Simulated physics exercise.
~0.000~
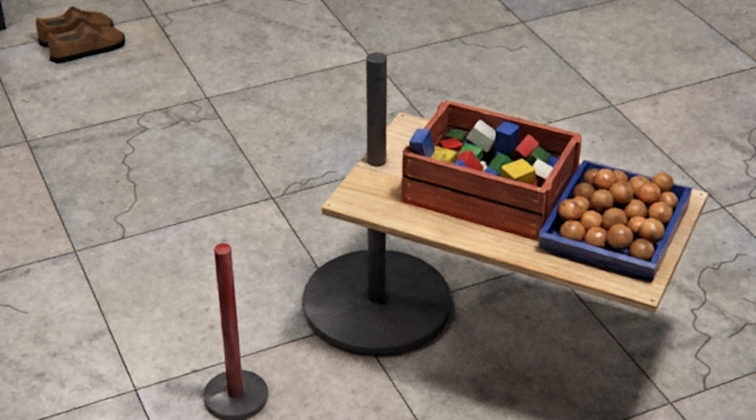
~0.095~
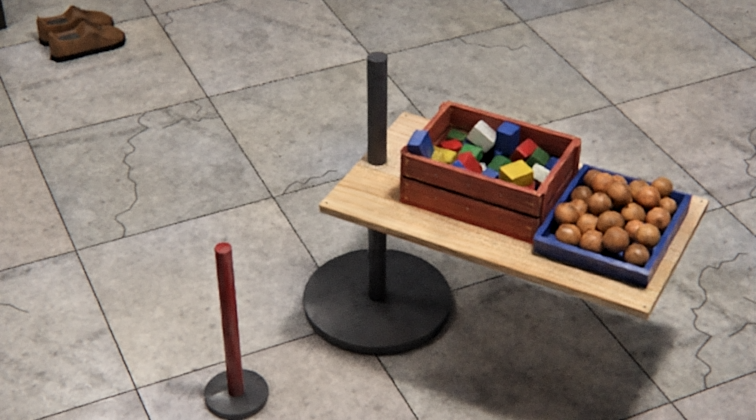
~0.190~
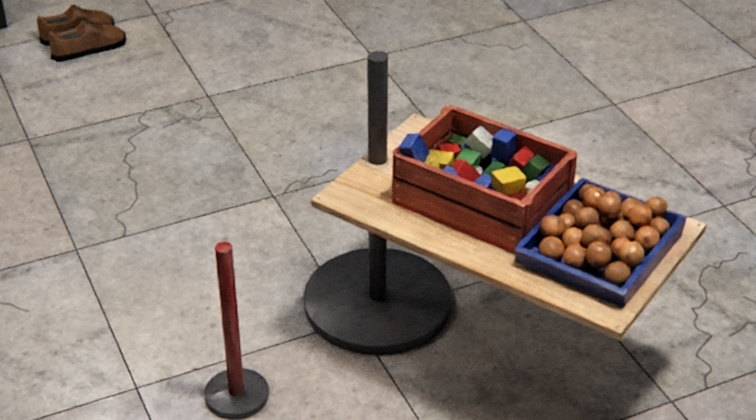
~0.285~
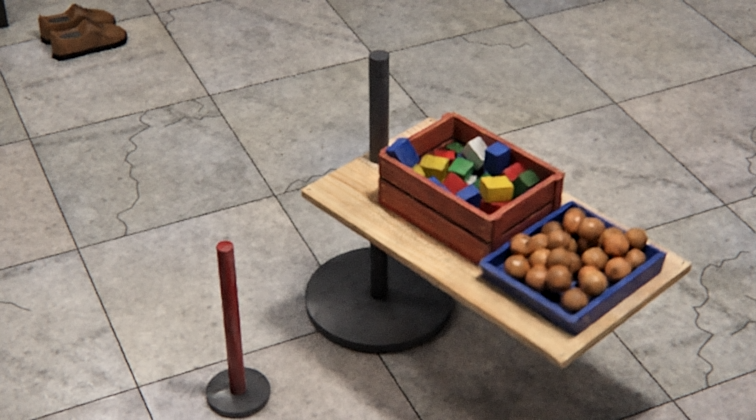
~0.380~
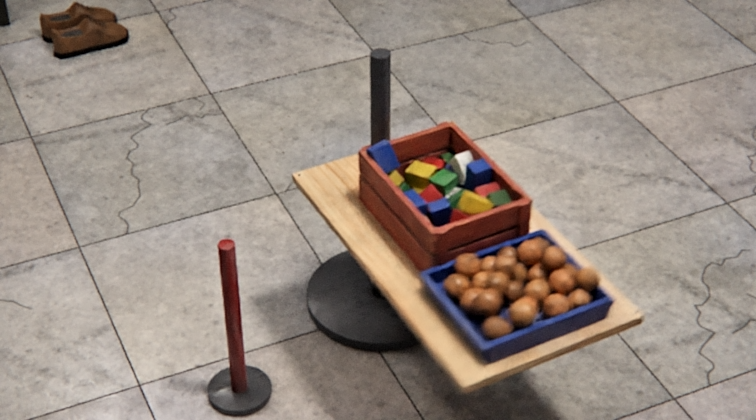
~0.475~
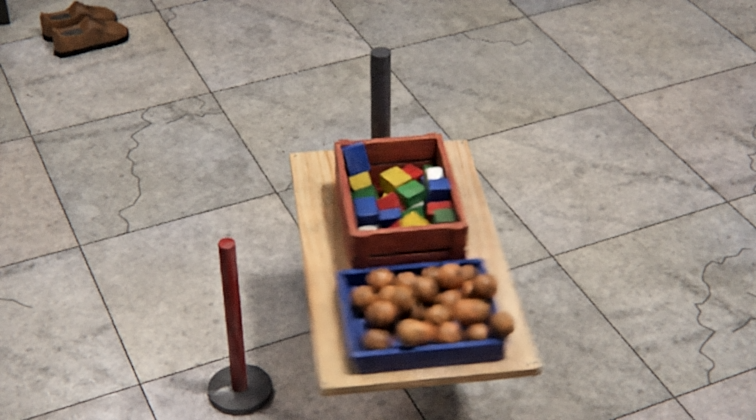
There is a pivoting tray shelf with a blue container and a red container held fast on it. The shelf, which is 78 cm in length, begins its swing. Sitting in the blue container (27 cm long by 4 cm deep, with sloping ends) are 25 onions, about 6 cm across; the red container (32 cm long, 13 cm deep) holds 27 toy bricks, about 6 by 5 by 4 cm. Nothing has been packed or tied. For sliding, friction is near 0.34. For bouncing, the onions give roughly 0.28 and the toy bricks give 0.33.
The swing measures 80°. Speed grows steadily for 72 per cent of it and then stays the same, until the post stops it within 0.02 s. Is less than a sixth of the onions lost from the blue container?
No.
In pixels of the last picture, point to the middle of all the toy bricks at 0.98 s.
(340, 213).
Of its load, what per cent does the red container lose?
Red container, 0 in a hundred gone.
After 0.56 s, it reaches the stop.
After 0.64 s, the blue container is down by 5 of 25 and the red container has all 27.
After 0.76 s, the blue container is down by 10 of 25 and the red container has all 27.
After 0.98 s, the blue container is down by 11 of 25 and the red container has all 27.
When it is over (at 1.42 s), the blue container is down by 11 of 25 and the red container has all 27. Asked share, 11 of 25, 44 per cent.
